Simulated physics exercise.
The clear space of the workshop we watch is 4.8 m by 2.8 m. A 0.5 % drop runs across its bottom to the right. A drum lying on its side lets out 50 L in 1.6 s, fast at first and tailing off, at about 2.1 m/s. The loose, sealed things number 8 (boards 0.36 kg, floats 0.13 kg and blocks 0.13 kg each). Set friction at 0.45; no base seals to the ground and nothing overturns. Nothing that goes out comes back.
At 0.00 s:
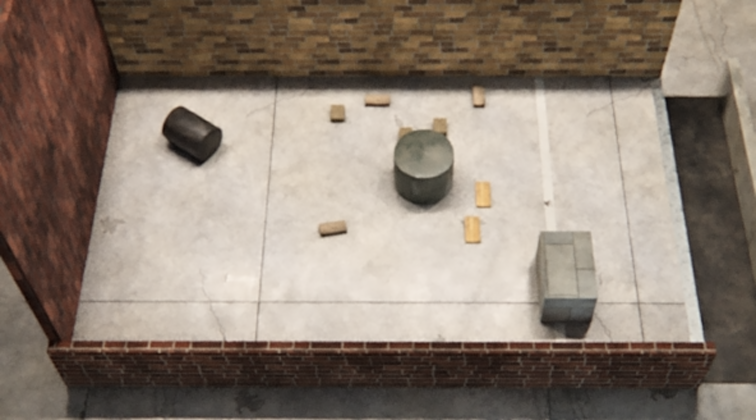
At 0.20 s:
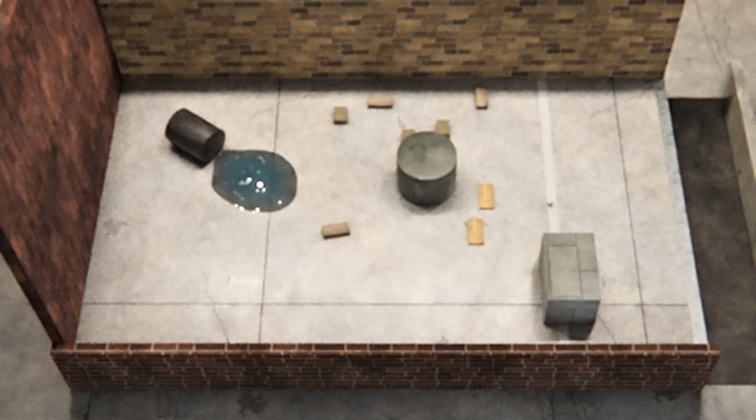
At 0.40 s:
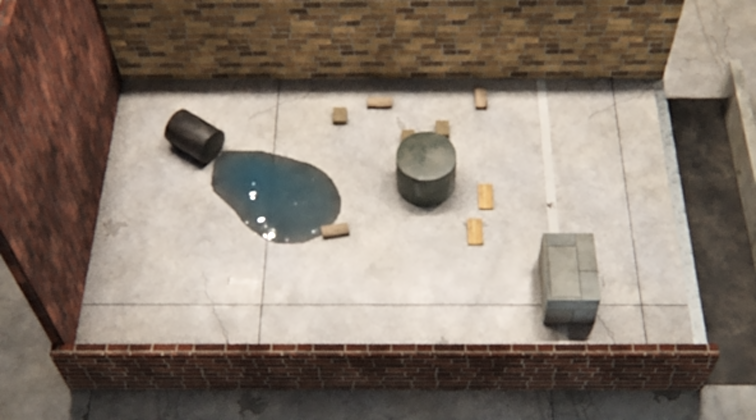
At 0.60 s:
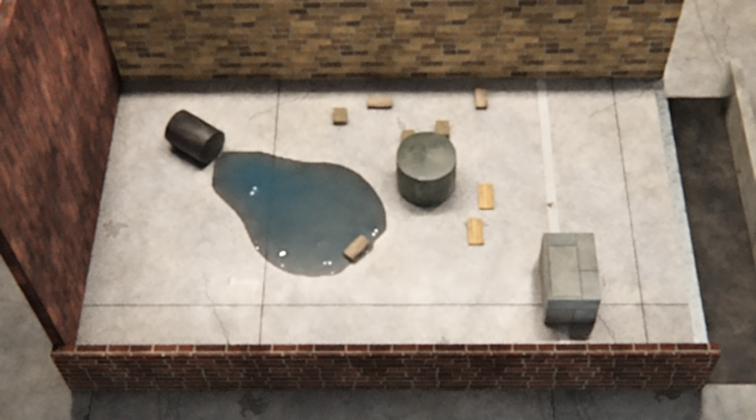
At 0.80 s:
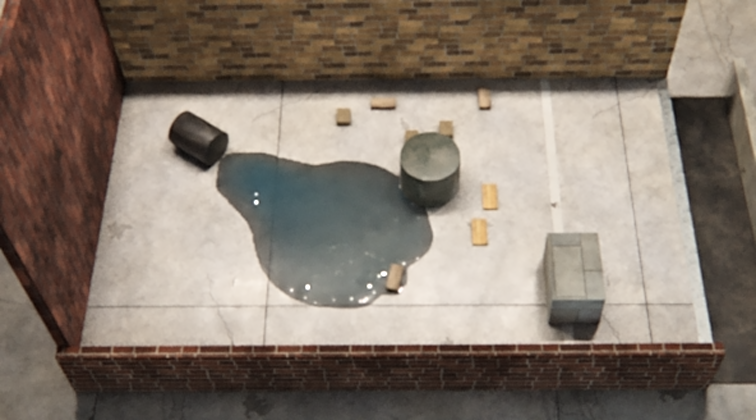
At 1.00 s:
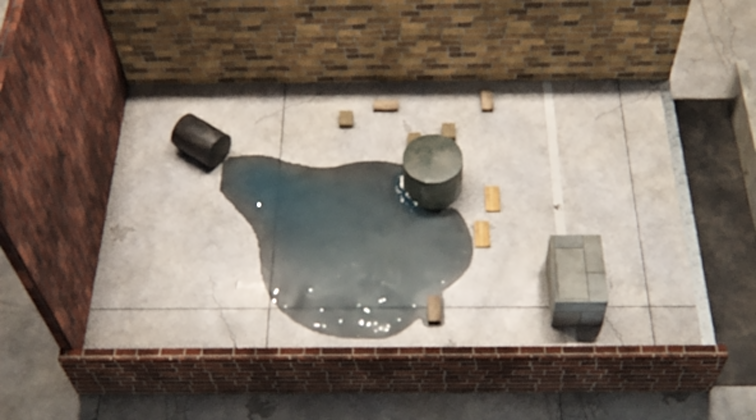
Blue water spills from a dark drum lying on its side at the left of a walled concrete floor and spreads right and toward the front. The widening pool reaches a small block and carries it forward and right, then wraps around the base of an upright green drum, while the other pieces stay put.
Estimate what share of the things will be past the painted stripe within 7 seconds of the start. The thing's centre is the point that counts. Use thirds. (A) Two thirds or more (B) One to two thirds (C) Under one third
Under one third.
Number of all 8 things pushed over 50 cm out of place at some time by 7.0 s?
2.
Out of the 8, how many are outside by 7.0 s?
The number is 1.
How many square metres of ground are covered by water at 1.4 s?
Roughly 3.0 m2.
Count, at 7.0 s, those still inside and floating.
I'd say 0 of them.
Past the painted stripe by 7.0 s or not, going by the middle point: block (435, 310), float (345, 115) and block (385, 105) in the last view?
Going one by one, I'd say it does, then it doesn't, then it doesn't.
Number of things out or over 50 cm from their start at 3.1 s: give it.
By then the count is 1.
After 1.4 s 0 of 8 are over the mark; 0 afloat.
After 3.1 s 1 of 8 are over the mark; 0 afloat.
After 4.9 s 1 of 8 are over the mark; 0 afloat.
After 7.0 s 1 of 8 are over the mark; 0 afloat.
